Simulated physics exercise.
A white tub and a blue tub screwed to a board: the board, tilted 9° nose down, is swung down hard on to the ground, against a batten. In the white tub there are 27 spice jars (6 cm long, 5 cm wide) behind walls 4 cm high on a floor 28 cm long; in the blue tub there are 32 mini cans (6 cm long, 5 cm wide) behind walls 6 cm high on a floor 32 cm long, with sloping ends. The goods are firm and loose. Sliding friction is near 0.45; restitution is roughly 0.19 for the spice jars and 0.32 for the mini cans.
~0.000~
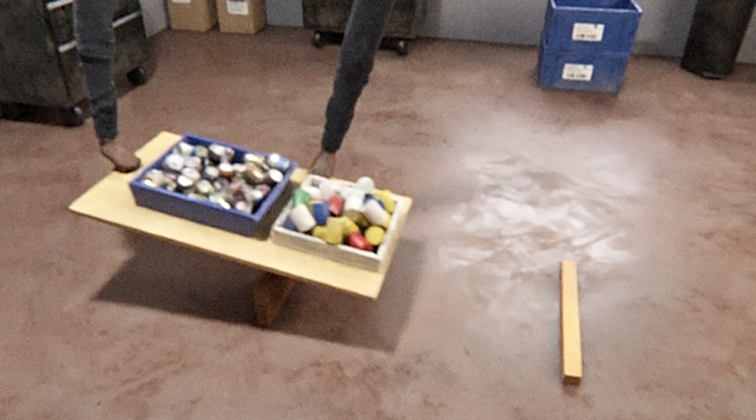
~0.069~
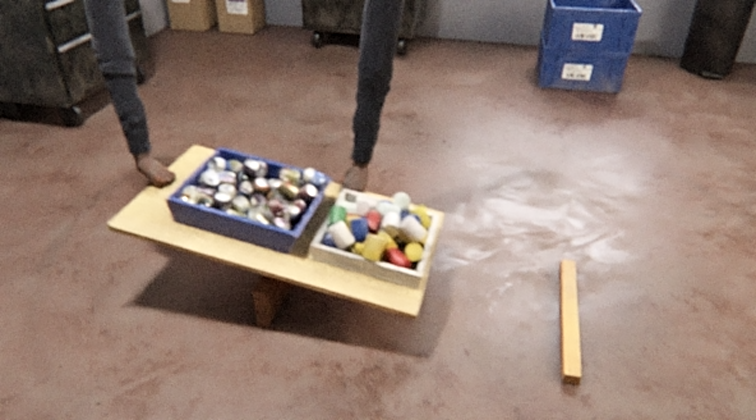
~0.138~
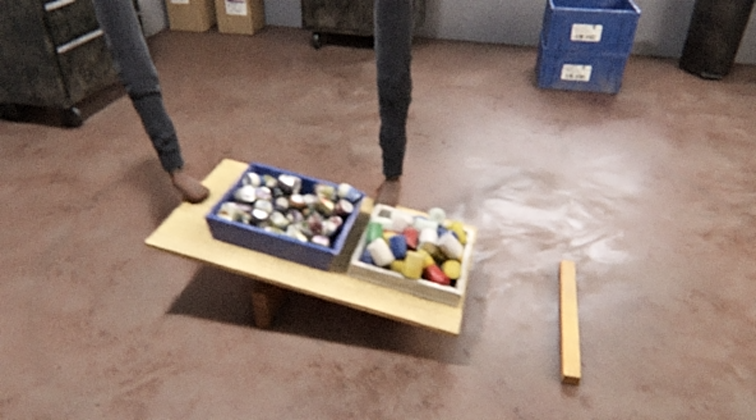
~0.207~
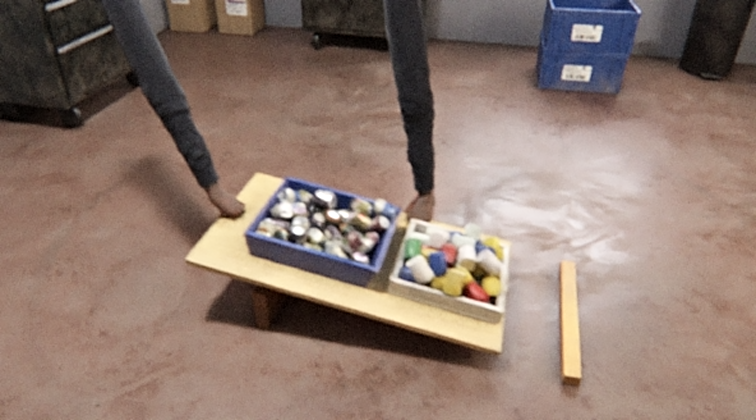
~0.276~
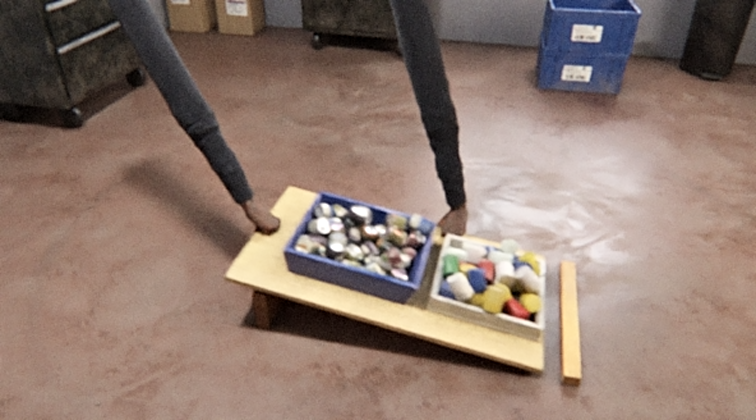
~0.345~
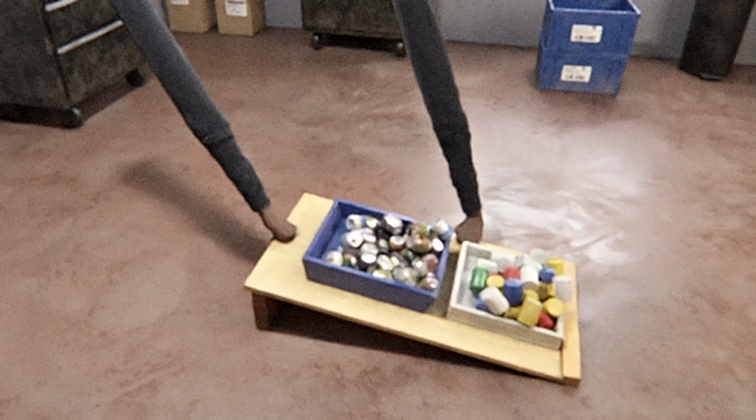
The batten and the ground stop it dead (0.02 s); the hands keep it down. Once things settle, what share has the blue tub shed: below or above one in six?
Out of the blue tub go less than a sixth of the mini cans.
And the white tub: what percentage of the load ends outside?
White tub 35 per cent.
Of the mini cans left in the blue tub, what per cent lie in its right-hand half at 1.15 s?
Some 70 per cent.
After 0.38 s, 1 of 27 out of the white tub and 0 of 32 out of the blue tub.
After 0.50 s, 6 of 27 out of the white tub and 2 of 32 out of the blue tub.
After 0.72 s, 9 of 27 out of the white tub and 2 of 32 out of the blue tub.
Outcome (at 1.15 s), 9 of 27 out of the white tub and 2 of 32 out of the blue tub. Asked share, 2 of 32, 6 per cent.
